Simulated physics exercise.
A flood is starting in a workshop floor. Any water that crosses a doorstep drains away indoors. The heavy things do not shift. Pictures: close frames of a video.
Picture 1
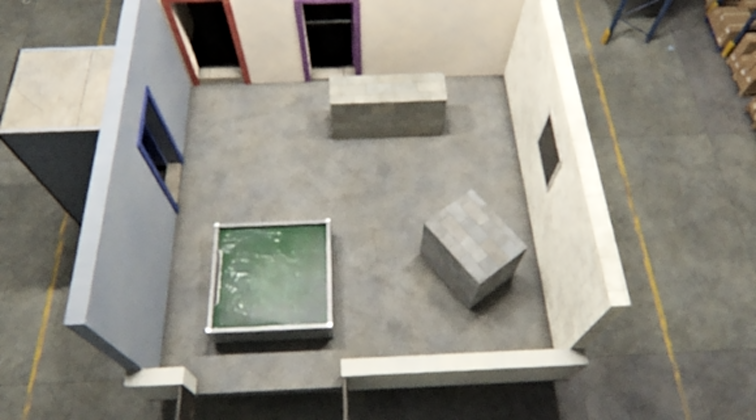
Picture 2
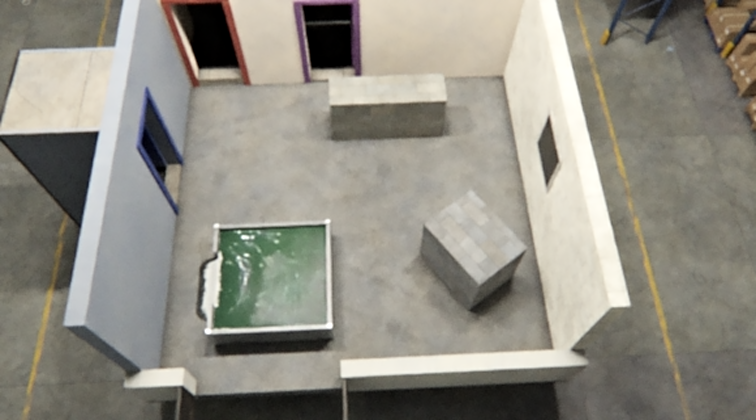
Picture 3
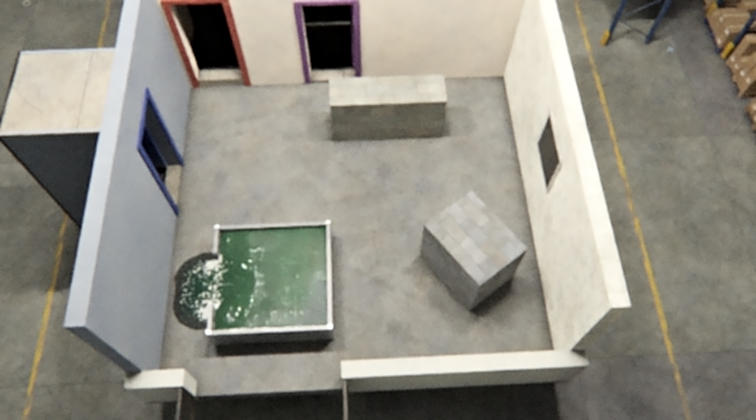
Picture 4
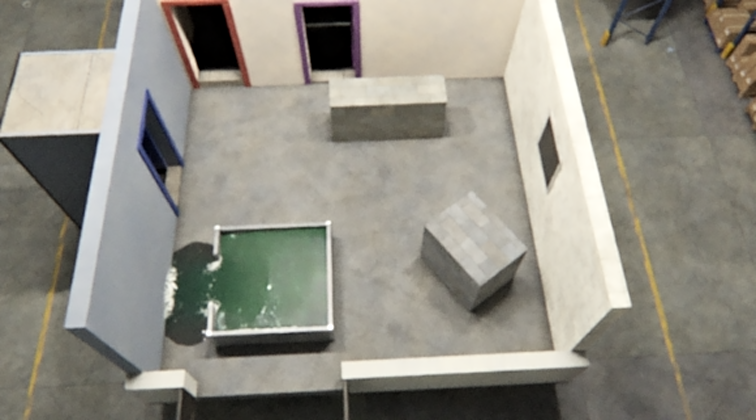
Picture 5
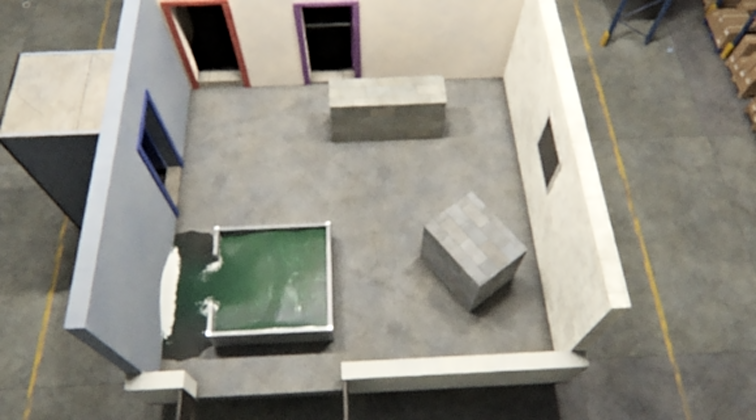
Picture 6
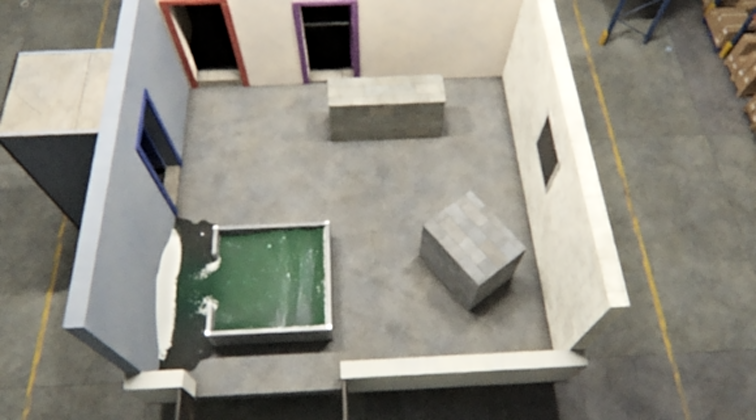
In a roofless mock-up room on a workshop floor, green water burst through the left side of a square tank, spread to the blue-grey wall, and ran along its base both ways.
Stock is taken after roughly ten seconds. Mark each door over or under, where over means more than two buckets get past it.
Purple door - under; red door - under; blue door - under.
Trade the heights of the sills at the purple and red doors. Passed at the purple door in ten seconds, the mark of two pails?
After the swap, the purple door falls short.
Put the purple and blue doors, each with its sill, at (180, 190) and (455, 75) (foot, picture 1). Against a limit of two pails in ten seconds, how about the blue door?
From what I can tell, the blue door does not reach it.
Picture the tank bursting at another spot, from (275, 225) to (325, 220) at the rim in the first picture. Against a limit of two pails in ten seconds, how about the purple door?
Purple door: Exceeds the limit.
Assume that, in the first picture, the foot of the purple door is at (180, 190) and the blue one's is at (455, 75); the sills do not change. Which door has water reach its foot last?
That would be the door marked blue.
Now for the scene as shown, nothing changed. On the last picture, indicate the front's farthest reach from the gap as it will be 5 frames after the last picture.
Roughly (182, 160).
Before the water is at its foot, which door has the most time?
Result: The one in purple.
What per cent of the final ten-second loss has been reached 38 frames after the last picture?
About 70 per cent.
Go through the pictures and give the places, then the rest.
The first frame shows still water in the open tank at (272, 275).
In the second frame, water pours out at (220, 286) and has run to (211, 263).
In the third frame, water pours out at (220, 287) and has run to (182, 275).
In the fourth frame, the front is at (173, 257), out from the gap at (221, 288).
In the fifth frame, water pours out at (220, 288) and has run to (175, 242).
In the sixth frame, the front is at (176, 222), out from the gap at (219, 287).
A moment on, water covers 10 % of the floor; the purple door not reached, the red door not reached, the blue door wet at the sill, nothing in.
Next, water covers 25 % of the floor; the purple door not reached, the red door not reached, the blue door wet at the sill, nothing in.
Then, water covers 40 % of the floor; the purple door wet at the sill, nothing in, the red door wet at the sill, nothing in, the blue door wet at the sill, nothing in.
Later, water covers 60 % of the floor; the purple door wet at the sill, nothing in, the red door wet at the sill, nothing in, the blue door wet at the sill, nothing in.
In the end, water covers 85 % of the floor; the purple door wet at the sill, nothing in, the red door wet at the sill, nothing in, the blue door wet at the sill, nothing in.
